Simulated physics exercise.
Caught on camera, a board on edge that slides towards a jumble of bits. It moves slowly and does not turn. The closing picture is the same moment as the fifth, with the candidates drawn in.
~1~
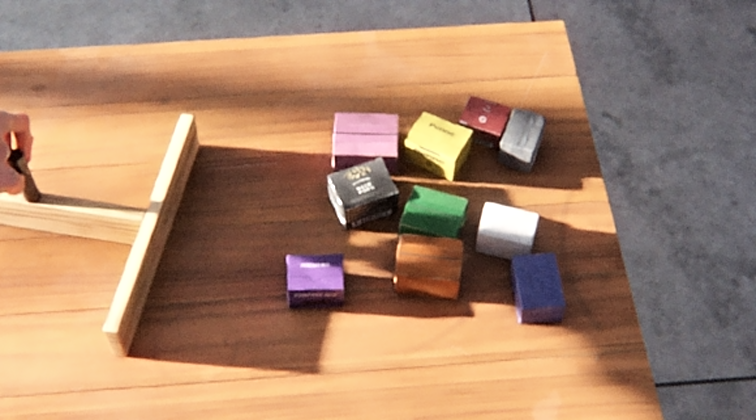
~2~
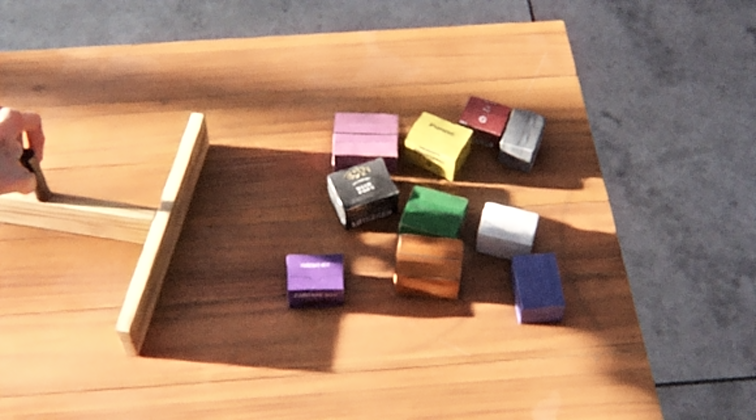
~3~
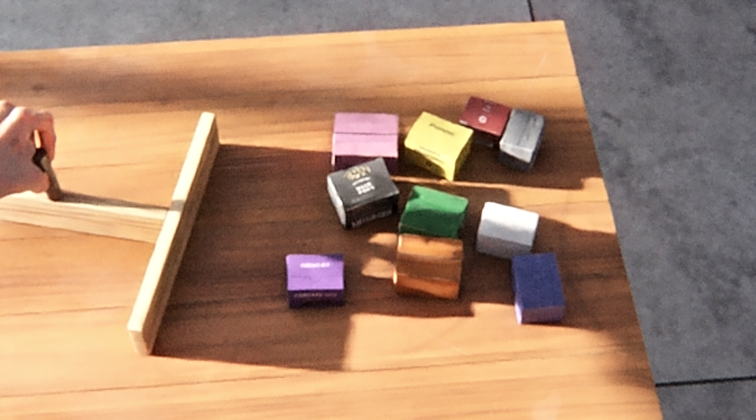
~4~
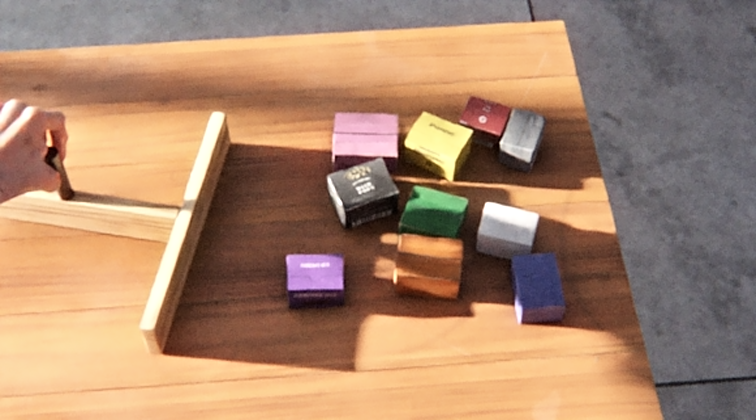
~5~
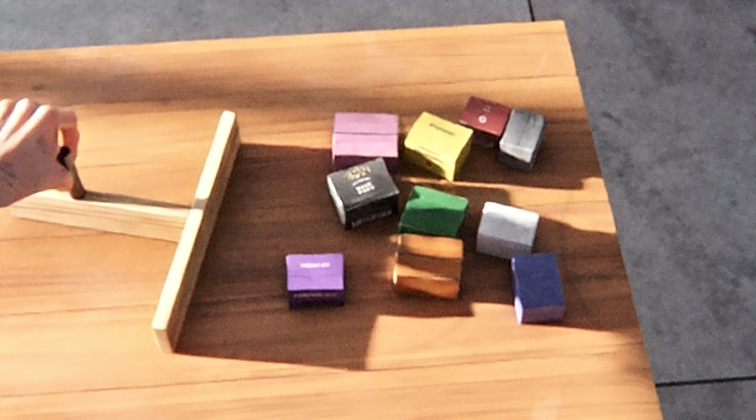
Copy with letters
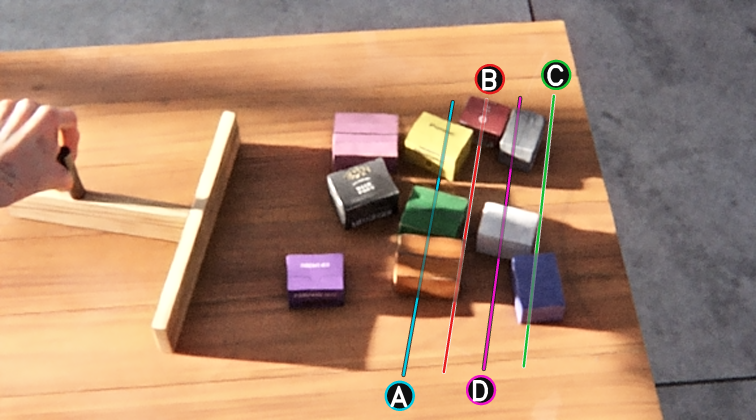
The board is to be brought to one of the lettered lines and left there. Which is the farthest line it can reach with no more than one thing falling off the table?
B.
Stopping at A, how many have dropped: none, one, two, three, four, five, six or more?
In all, none.
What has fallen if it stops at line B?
The grey box goes over.
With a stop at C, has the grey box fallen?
Yes.
On the copy, A at (430, 227); B at (467, 225); C at (540, 220); D at (504, 222).
On B. First, board (296, 206); grey box (522, 141); blue block (537, 288).
Then, board (391, 200); grey box (552, 140); white block (543, 237).
Finally, board (464, 195); grey box over the edge; white block (615, 237); one fallen.
By contrast, A is within the limit but short; C drops five; D drops four.
